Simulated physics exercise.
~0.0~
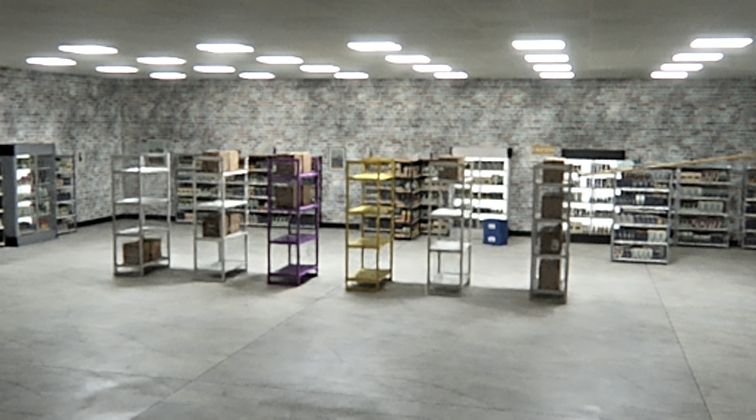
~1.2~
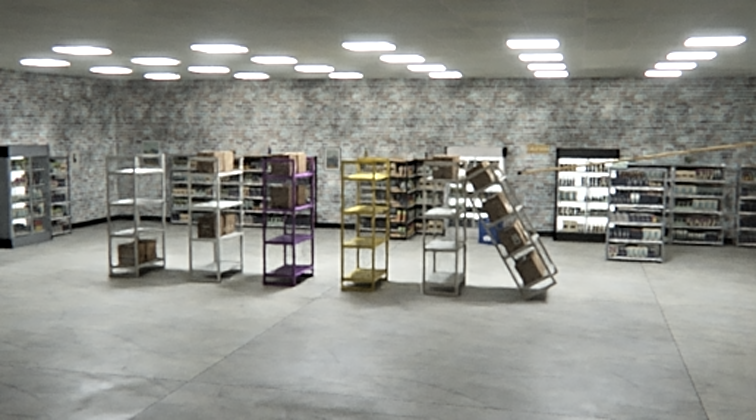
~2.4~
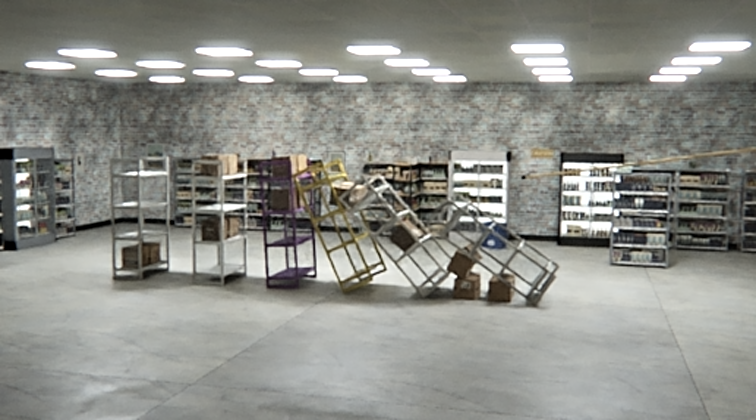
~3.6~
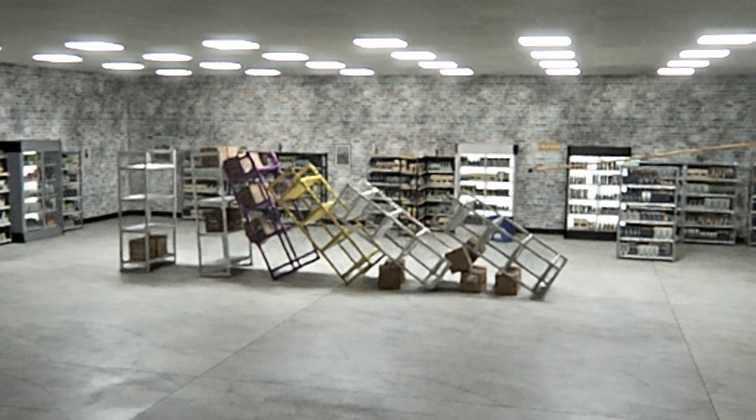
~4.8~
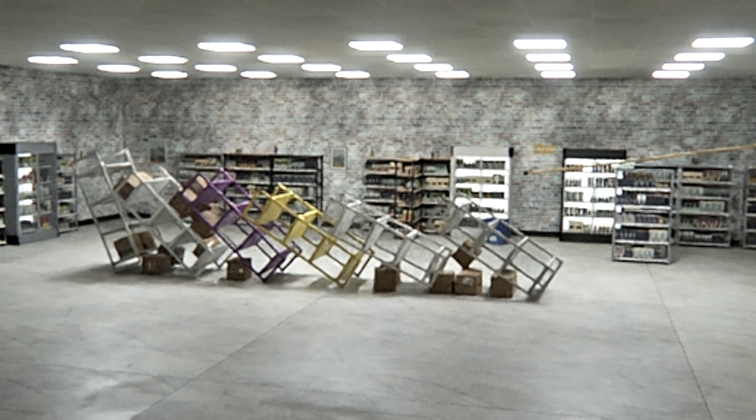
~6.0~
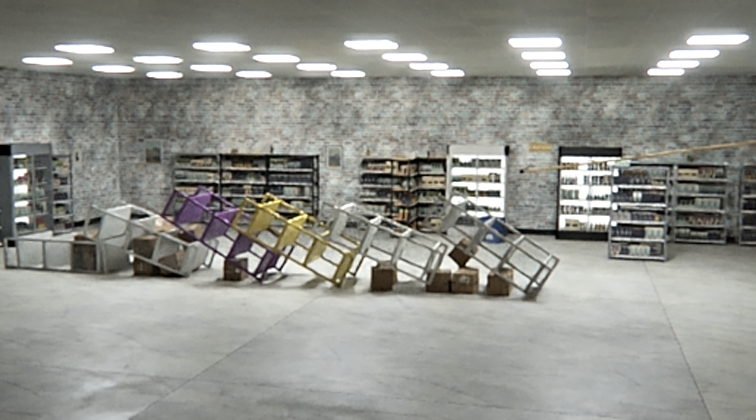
At the start, six open shelving units, one purple and one yellow among the grey, stand in a row on a concrete floor, several holding brown cartons, with stocked shelves along the brick wall behind. The unit at the far right tips left into its neighbour, which topples against the yellow one as cartons drop to the floor. The yellow unit leans into the purple, and the purple carries the fall on to the last two grey units. Finally the leftmost drops flat, and the others rest slanted against one another among spilt cartons, none left standing.
